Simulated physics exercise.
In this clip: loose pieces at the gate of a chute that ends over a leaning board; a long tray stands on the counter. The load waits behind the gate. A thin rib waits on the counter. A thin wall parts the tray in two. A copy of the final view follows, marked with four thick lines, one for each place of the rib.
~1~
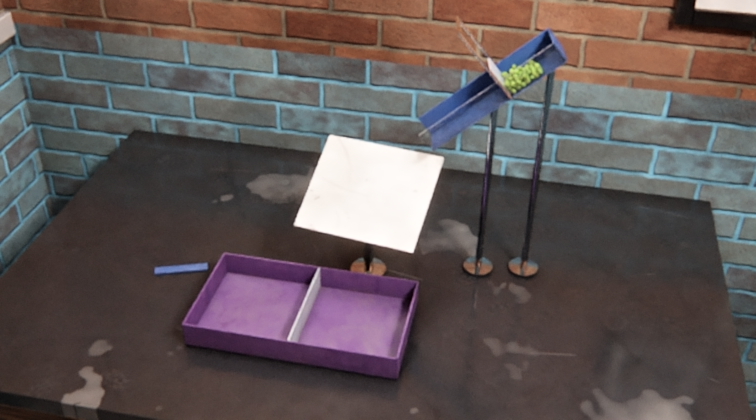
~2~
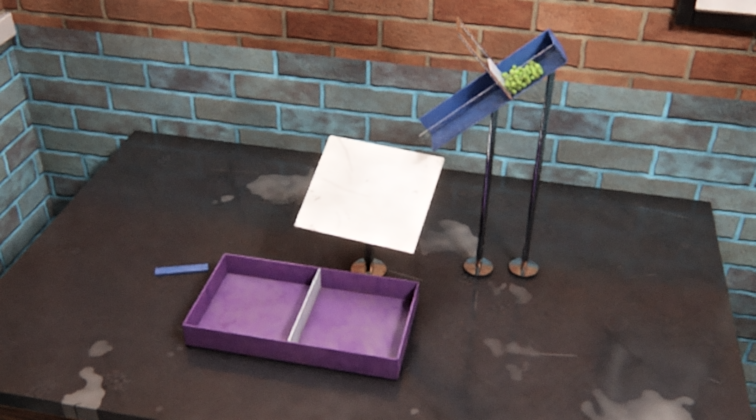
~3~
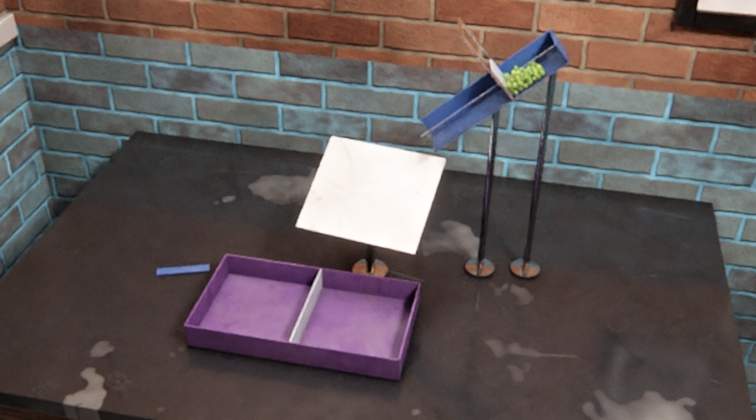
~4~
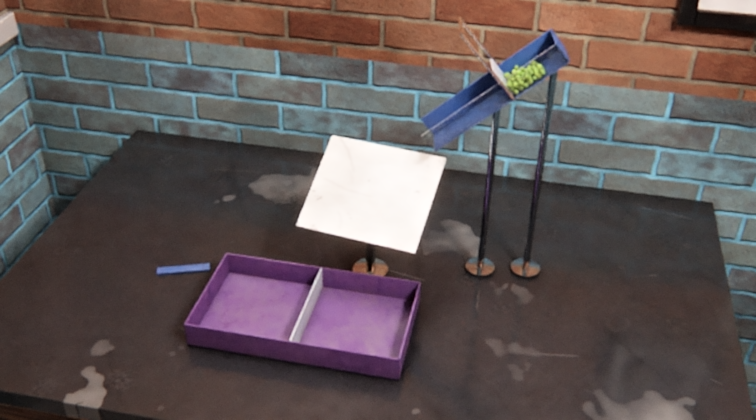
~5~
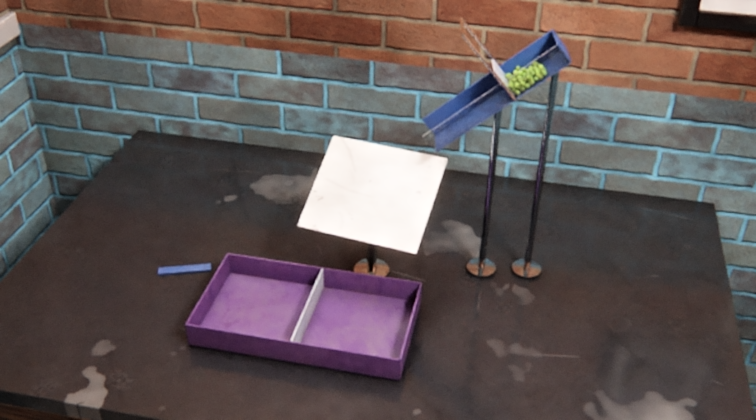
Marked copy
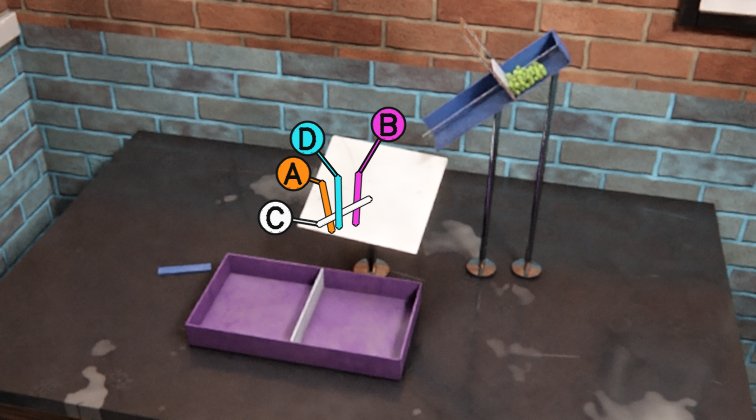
Dark counter by a brick wall, with green peas resting behind a blue chute's gate, above a white board and divided purple tray.
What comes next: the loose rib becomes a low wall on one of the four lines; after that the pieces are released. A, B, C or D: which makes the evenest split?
The best line is C.
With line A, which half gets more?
The right half.
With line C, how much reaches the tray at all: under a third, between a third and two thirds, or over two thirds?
Line C gives over two thirds.
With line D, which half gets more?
The right half.
On the marked copy, line A from (322, 183) to (331, 230); line B from (358, 174) to (355, 222); line C from (368, 199) to (319, 224); line D from (338, 177) to (339, 226).
With A, of what is caught, a small share in the left half, all but a few in the right.
With B, of what is caught, a small share in the left half, all but a few in the right.
With C, of what is caught, close to two thirds in the left half, close to a third in the right.
With D, of what is caught, a small share in the left half, all but a few in the right.
